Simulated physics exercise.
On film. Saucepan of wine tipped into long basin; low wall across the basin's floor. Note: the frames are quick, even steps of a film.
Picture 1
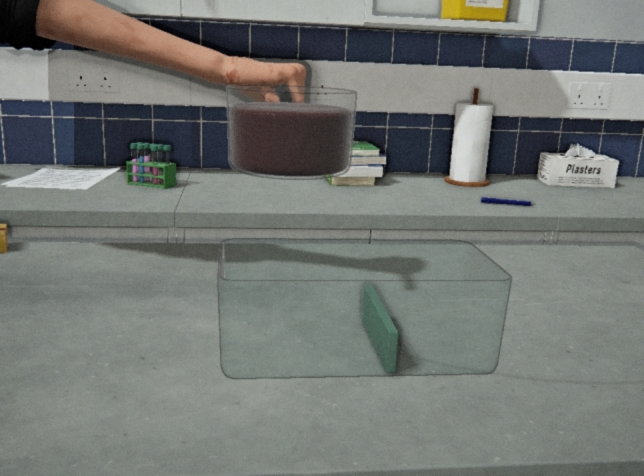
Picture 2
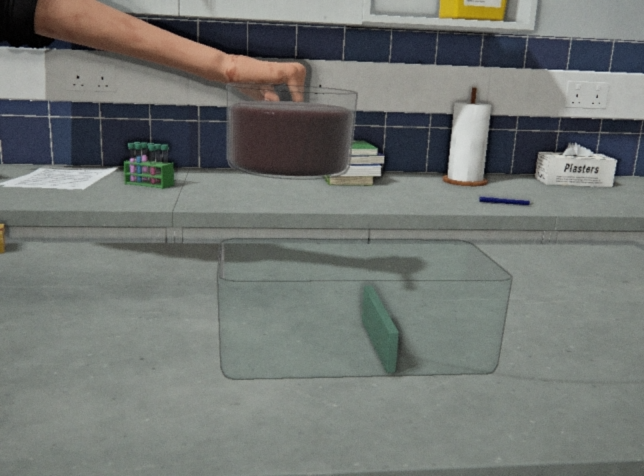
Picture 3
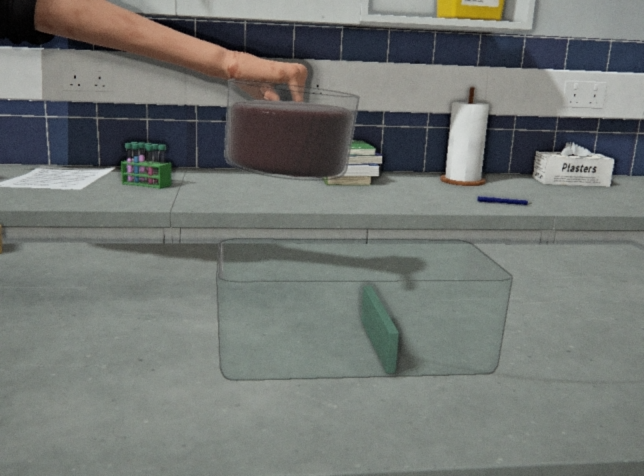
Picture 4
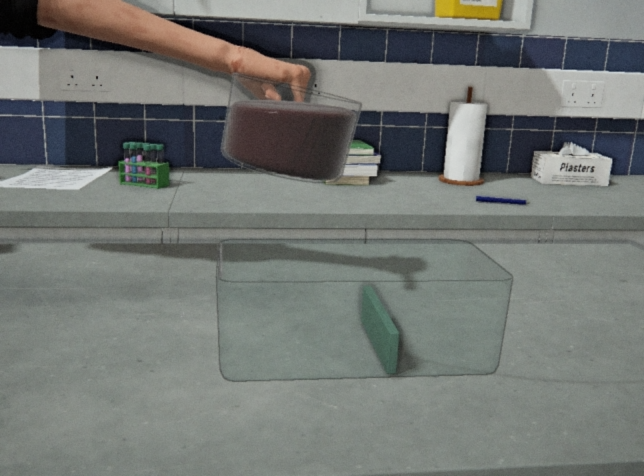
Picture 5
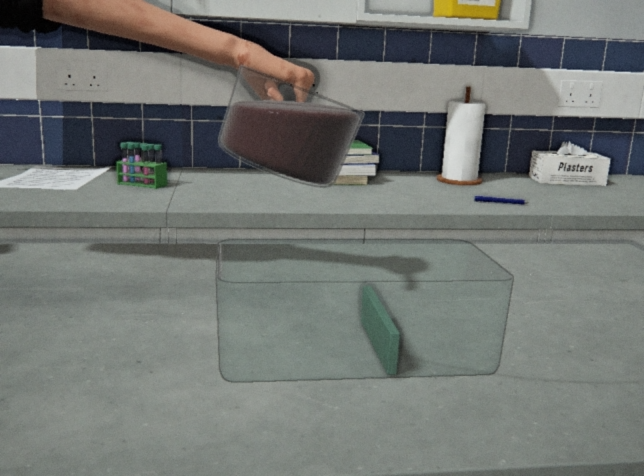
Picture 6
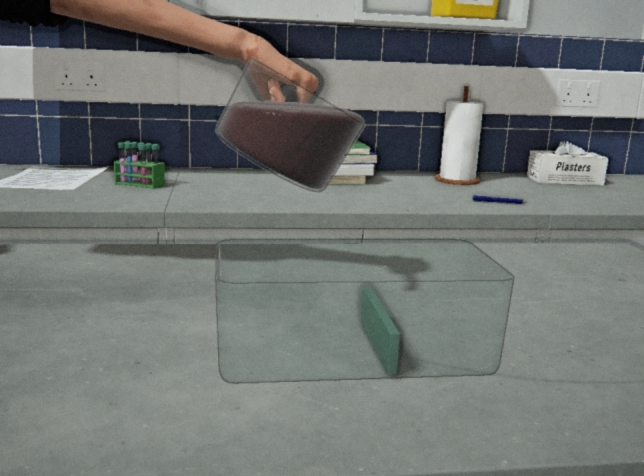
At the start, a hand holds a clear container of dark reddish-brown liquid level above a long, empty glass basin with a low green wall across its floor. The hand then tilts the container steadily to the right, lowering its right rim until the liquid reaches that edge.
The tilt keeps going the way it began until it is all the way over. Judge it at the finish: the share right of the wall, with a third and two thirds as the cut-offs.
At the finish, the right of the wall has over two thirds.
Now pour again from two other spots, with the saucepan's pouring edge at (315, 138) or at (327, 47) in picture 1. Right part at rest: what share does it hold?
You'd get around 10 per cent and then around 55 per cent.
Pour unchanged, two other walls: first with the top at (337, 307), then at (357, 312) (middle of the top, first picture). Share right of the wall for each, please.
About 95 per cent, then about 90 per cent.
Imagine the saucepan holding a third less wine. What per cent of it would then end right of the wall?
Roughly 70 in a hundred.
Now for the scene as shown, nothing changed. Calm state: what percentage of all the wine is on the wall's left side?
I'd say close to 20 per cent.
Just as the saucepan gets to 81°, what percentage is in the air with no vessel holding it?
35 per cent.
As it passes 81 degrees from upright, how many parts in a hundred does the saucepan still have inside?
Still holding around 50 %, give or take.
A moment on, the tilt is 81° and 51 per cent is still to pour, 1 is left of the wall and 13 right of it.
Next, the tilt is 96° and 15 per cent is still to pour, 6 is left of the wall and 66 right of it.
Then the tilt is 96° and 4 per cent is still to pour, 14 is left of the wall and 77 right of it.
Later the tilt is 96° and 1 per cent is still to pour, 17 is left of the wall and 80 right of it.
Finally, 19 per cent lies left of the wall, 80 right of it and 1 outside.
